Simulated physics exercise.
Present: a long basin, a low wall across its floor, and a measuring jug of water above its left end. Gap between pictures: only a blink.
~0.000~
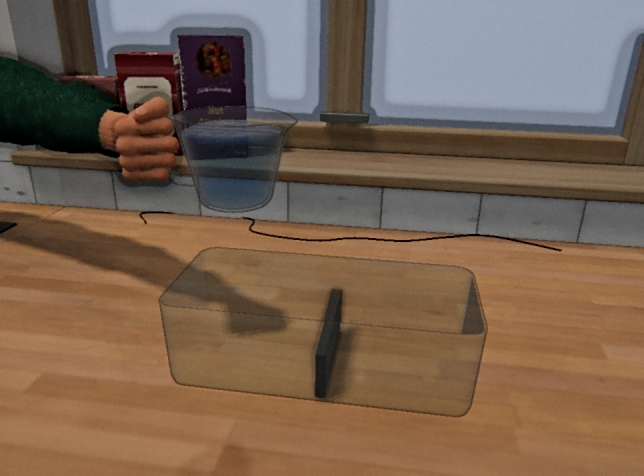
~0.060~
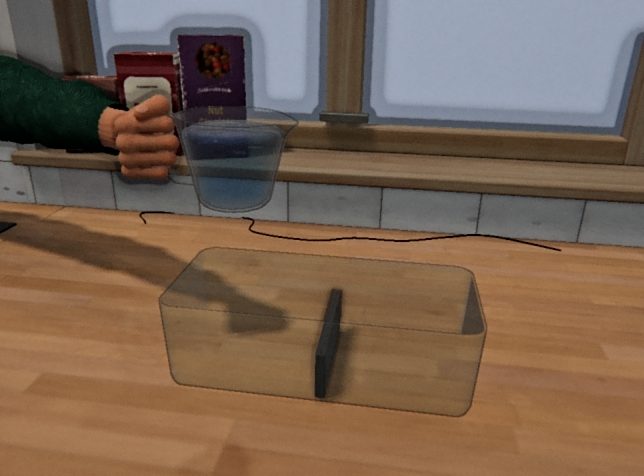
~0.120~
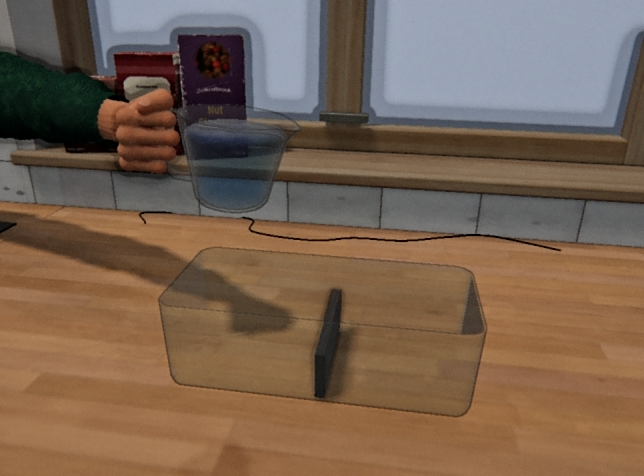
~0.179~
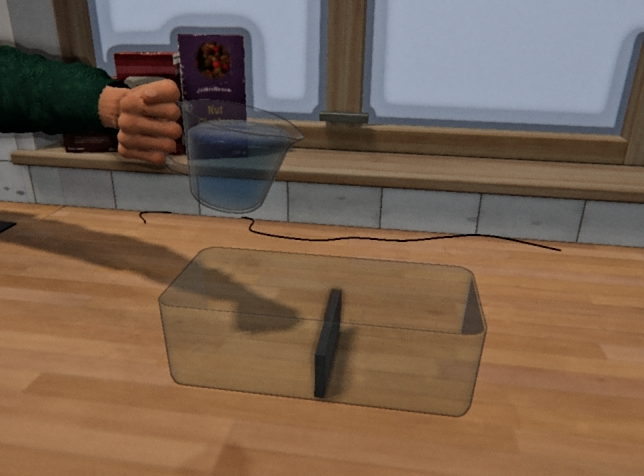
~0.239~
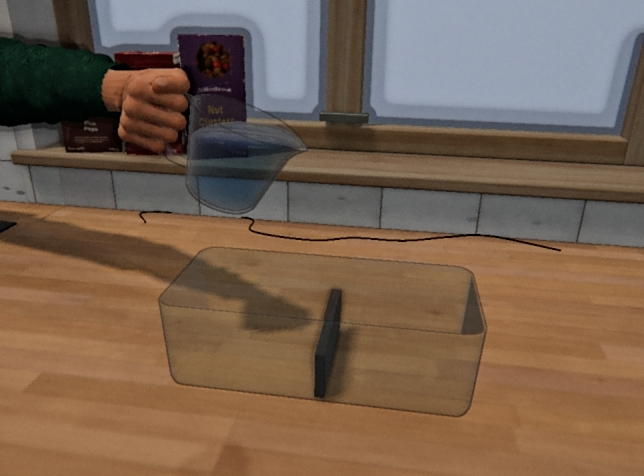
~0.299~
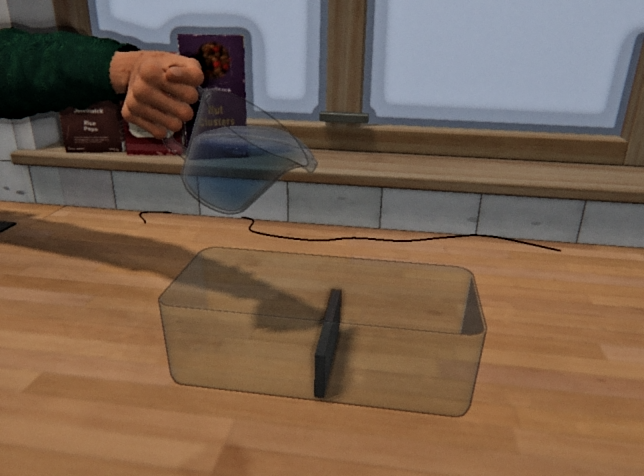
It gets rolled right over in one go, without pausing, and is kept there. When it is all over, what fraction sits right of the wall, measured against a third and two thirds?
It finishes at between a third and two thirds.
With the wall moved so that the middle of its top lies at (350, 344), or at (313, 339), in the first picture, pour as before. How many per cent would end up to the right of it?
Estimated: 40 % first, 80 % second.
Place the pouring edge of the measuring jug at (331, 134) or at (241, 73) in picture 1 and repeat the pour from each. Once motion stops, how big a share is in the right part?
The first gives 90 %, the second 5 %.
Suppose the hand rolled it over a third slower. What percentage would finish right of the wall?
About 75 per cent would end up there.
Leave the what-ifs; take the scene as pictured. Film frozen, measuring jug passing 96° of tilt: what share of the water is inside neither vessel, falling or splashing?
Roughly 30 per cent.
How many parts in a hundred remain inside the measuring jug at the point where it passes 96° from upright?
Amount still in: Approx. 30 %.
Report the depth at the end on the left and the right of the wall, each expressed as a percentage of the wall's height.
On the left roughly 10, on the right roughly 20.
A moment on, the measuring jug is tipped on its side and 32 per cent is still to pour, 1 is left of the wall and 37 right of it.
Next, the measuring jug is tipped right over and 1 per cent is still to pour, 37 is left of the wall and 58 right of it.
Then the measuring jug is tipped right over and 0 per cent is still to pour, 39 is left of the wall and 59 right of it.
Later the measuring jug is tipped right over and 0 per cent is still to pour, 40 is left of the wall and 59 right of it.
In the end 40 per cent lies left of the wall, 59 right of it and 2 outside.
